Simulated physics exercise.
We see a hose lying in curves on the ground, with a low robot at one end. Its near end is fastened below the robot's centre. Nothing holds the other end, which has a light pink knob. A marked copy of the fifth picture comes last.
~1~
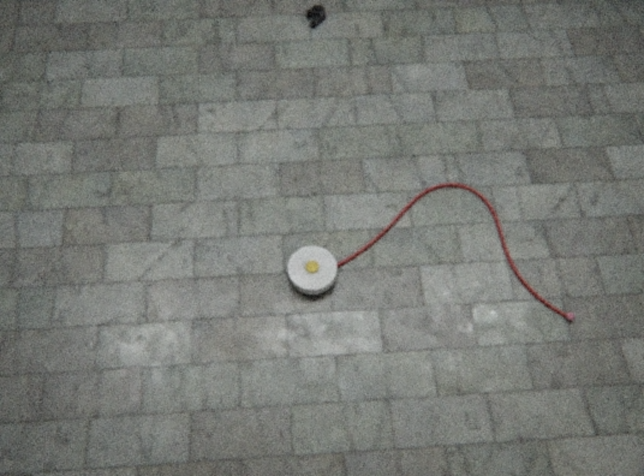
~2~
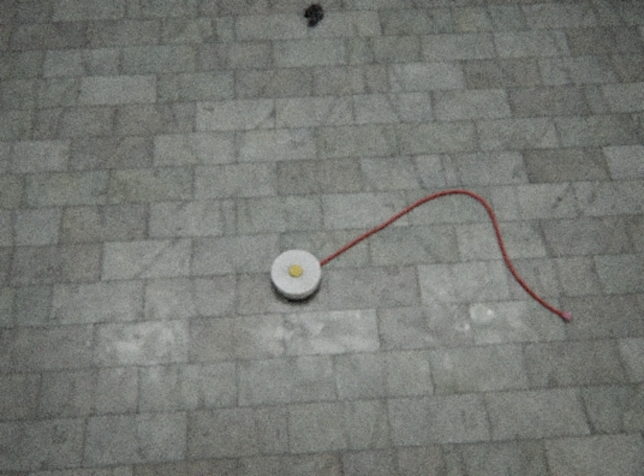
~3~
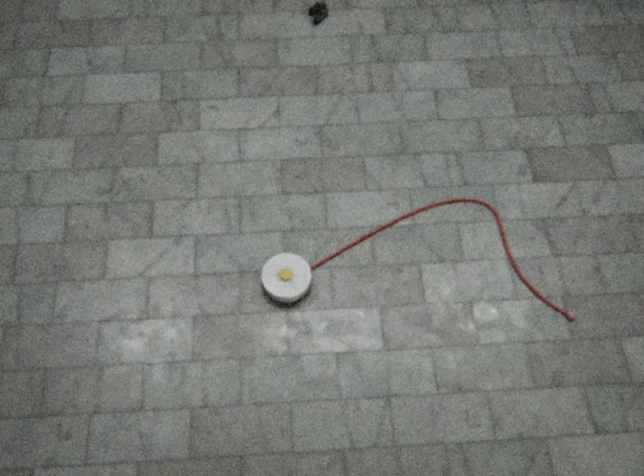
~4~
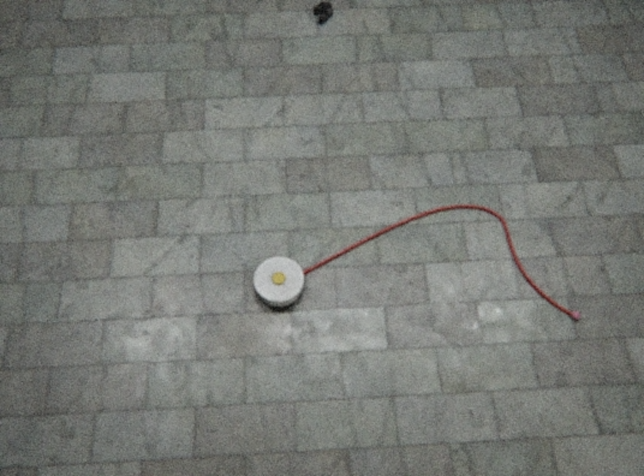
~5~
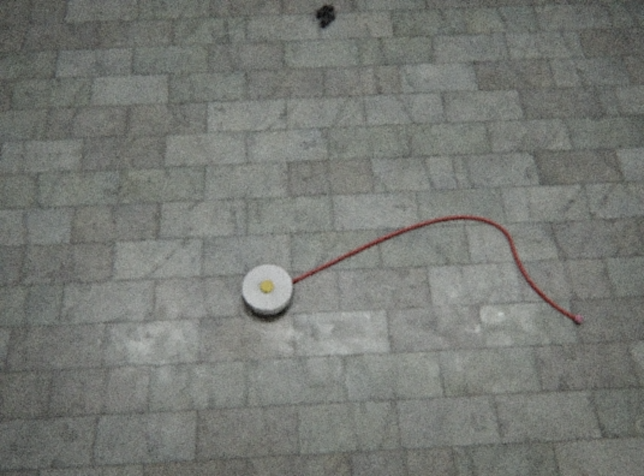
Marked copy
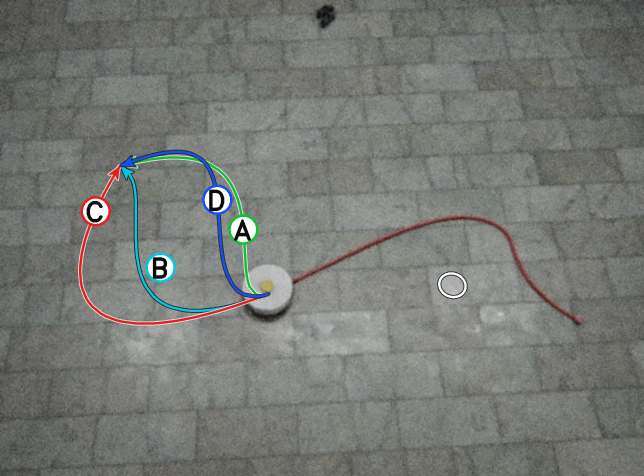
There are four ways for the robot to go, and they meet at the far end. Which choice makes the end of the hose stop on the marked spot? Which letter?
Only B gets it there.
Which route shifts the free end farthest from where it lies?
That is C.
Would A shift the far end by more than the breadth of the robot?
Yes.
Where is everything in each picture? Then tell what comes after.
Robot (312, 271); free end (571, 317), in the first frame.
Robot (296, 275); free end (567, 316), in the second frame.
Robot (287, 278); free end (571, 315), in the third frame.
Robot (279, 282); free end (576, 315), in the fourth frame.
Robot (268, 290); free end (579, 319), in the fifth frame.
On the marked copy, A from (268, 294) via (233, 188) to (123, 165); B from (268, 294) via (142, 278) to (121, 167); C from (268, 294) via (92, 306) to (120, 166); D from (268, 294) via (217, 200) to (121, 166); the ring at (452, 285).
With B. Early on, robot (160, 299), middle of the hose (360, 280), free end (550, 300).
Further on, robot (134, 215), middle of the hose (309, 280), free end (501, 287).
At the end, robot (118, 162), middle of the hose (271, 248), free end (455, 284); the free end is on the ring.
As for the rest, A leaves the free end at (466, 260); C leaves the free end at (431, 287); D leaves the free end at (465, 266).
